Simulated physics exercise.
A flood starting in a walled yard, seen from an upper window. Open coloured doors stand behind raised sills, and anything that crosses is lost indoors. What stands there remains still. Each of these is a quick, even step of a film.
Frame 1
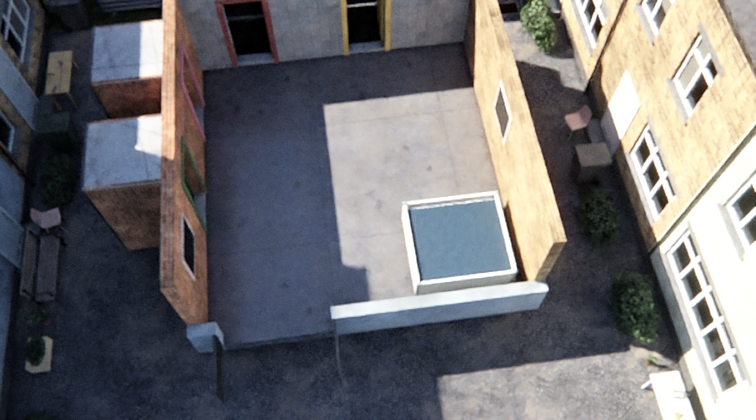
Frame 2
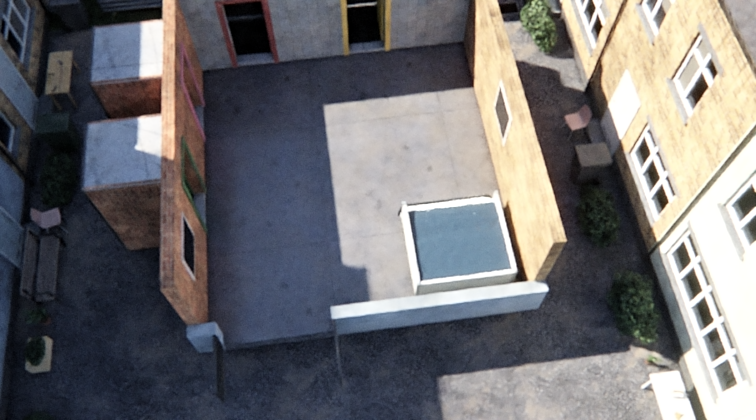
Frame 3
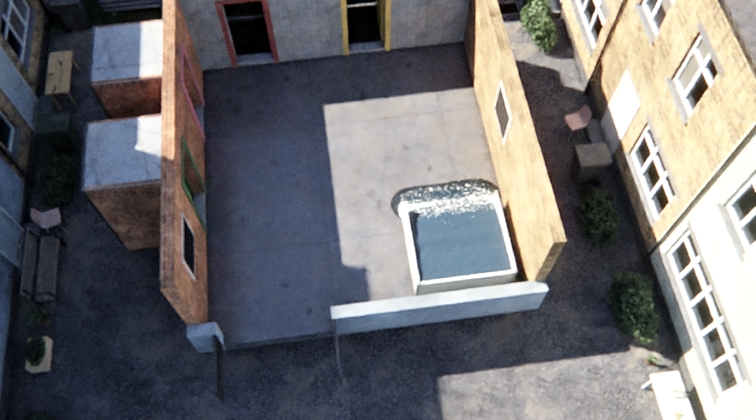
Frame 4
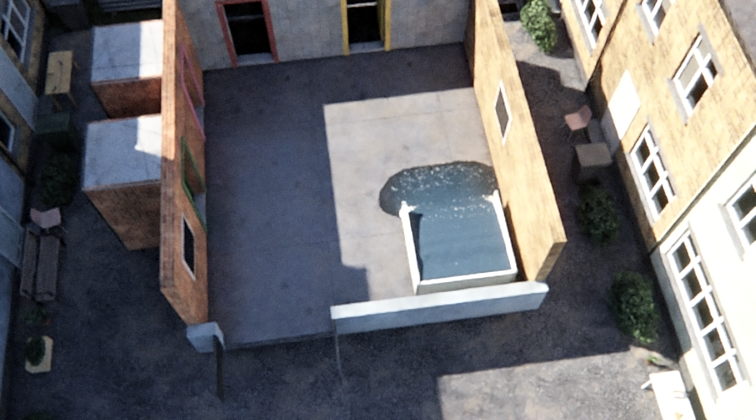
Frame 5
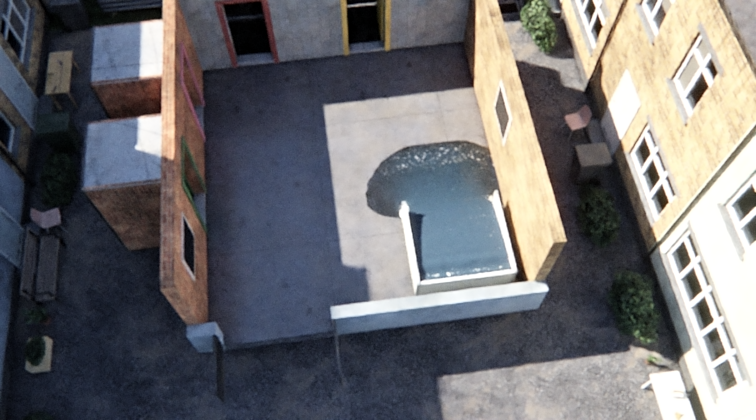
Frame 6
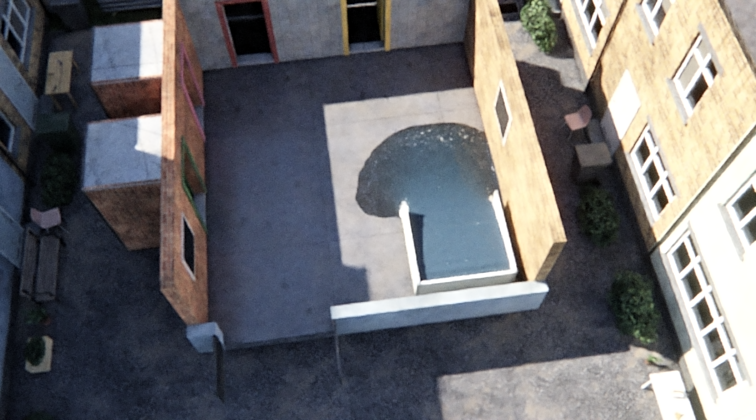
Water pours from the tank's far side and spreads across the walled yard's floor.
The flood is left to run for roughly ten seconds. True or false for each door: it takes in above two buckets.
The red door, false; the yellow door, true; the green door, false; the pink door, true.
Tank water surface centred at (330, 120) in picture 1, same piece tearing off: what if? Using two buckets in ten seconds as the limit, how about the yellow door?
As far as I can tell, yellow gets swamped.
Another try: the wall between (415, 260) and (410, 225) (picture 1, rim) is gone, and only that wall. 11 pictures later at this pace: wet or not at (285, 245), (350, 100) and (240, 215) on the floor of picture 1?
Going in your order, I'd say drenched, then still bare, then drenched.
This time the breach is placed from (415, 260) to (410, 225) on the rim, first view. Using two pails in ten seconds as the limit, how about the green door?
Green door: Over the line.
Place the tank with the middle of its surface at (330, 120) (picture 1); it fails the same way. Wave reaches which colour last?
Final one: The one in green.
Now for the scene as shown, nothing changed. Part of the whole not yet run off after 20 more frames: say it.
I make it 98 per cent.
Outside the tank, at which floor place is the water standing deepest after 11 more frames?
Around (464, 45).
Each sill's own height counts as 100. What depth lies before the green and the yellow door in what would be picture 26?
Near 0 per cent and 190 per cent, respectively.
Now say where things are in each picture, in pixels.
In the first frame, the tank at (458, 238) is whole and still.
In the second frame, the front is at a hidden place, out from the gap on the tank's far side.
In the third frame, the front is at (494, 189), out from the gap on the tank's far side.
In the fourth frame, the front is at (496, 174), out from the gap on the tank's far side.
In the fifth frame, the front is at (470, 145), out from the gap on the tank's far side.
In the sixth frame, the front is at (410, 130), out from the gap on the tank's far side.
A moment on, water covers 30 % of the floor; the red door not reached, the yellow door not reached, the green door not reached, the pink door not reached.
Next, water covers 45 % of the floor; the red door not reached, the yellow door under two buckets in, the green door not reached, the pink door not reached.
Then, water covers 50 % of the floor; the red door wet at the sill, nothing in, the yellow door over two buckets in, the green door not reached, the pink door not reached.
Later, water covers 60 % of the floor; the red door wet at the sill, nothing in, the yellow door over two buckets in, the green door wet at the sill, nothing in, the pink door under two buckets in.
In the end, water covers 85 % of the floor; the red door wet at the sill, nothing in, the yellow door over two buckets in, the green door wet at the sill, nothing in, the pink door over two buckets in.
